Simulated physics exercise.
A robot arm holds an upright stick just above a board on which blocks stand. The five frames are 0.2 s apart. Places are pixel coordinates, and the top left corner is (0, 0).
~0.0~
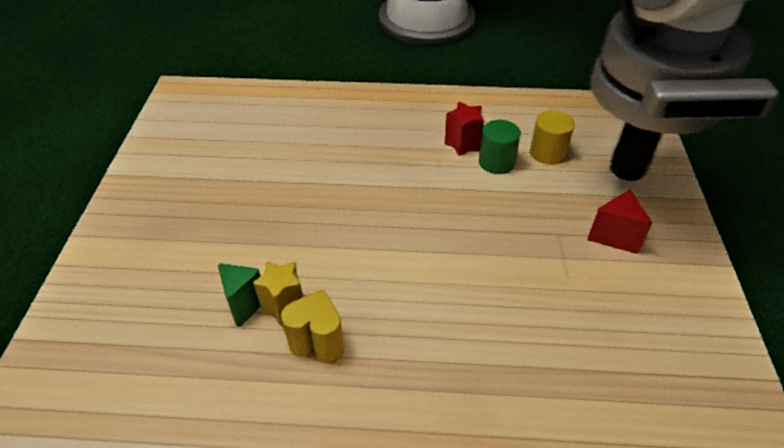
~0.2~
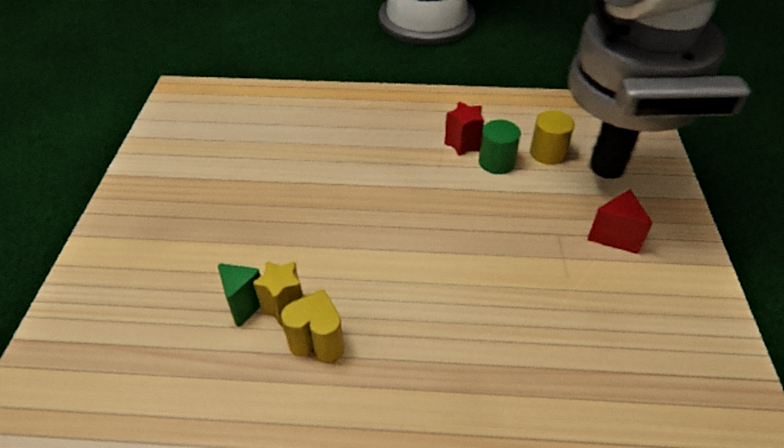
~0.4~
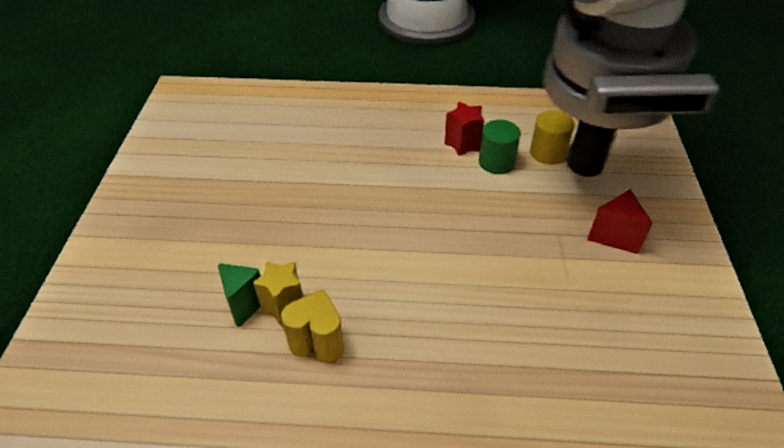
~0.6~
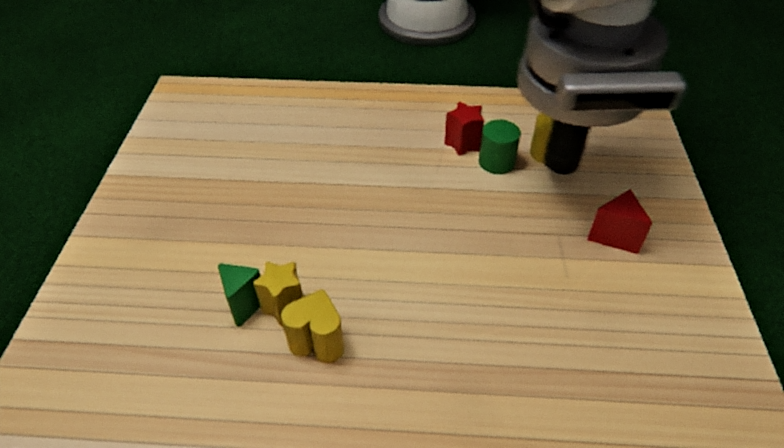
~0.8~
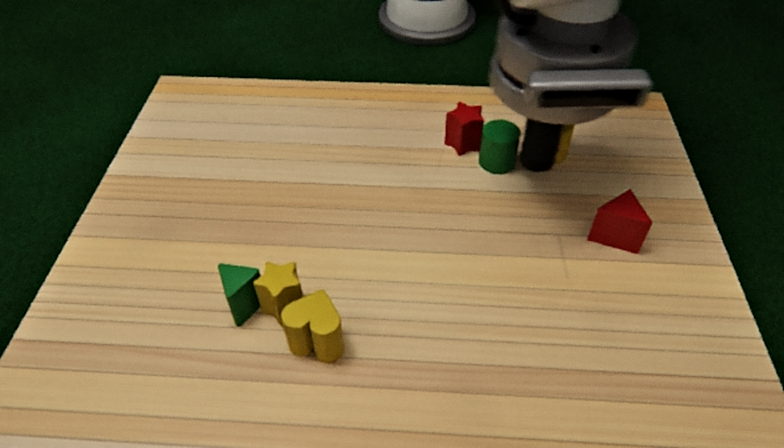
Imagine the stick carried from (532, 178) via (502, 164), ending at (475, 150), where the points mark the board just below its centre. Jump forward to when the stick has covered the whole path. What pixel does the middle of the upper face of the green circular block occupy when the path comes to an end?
Answer: (451, 104).
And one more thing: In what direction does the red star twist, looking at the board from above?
It makes a counterclockwise turn.
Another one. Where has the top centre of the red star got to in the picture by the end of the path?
It should be at (429, 90) by then.
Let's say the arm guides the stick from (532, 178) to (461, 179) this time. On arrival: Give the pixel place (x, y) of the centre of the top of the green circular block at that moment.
Around (472, 124).
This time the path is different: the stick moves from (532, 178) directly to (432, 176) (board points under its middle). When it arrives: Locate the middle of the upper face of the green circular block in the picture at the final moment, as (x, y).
It should be at about (469, 123).
The first path, step by step. Halfway along, stick (505, 147); red star (452, 104), turned 25° anticlockwise; green circular block (478, 118).
At the end, stick (478, 133); red star (429, 90), turned 25° anticlockwise; green circular block (451, 104); yellow circular block still.
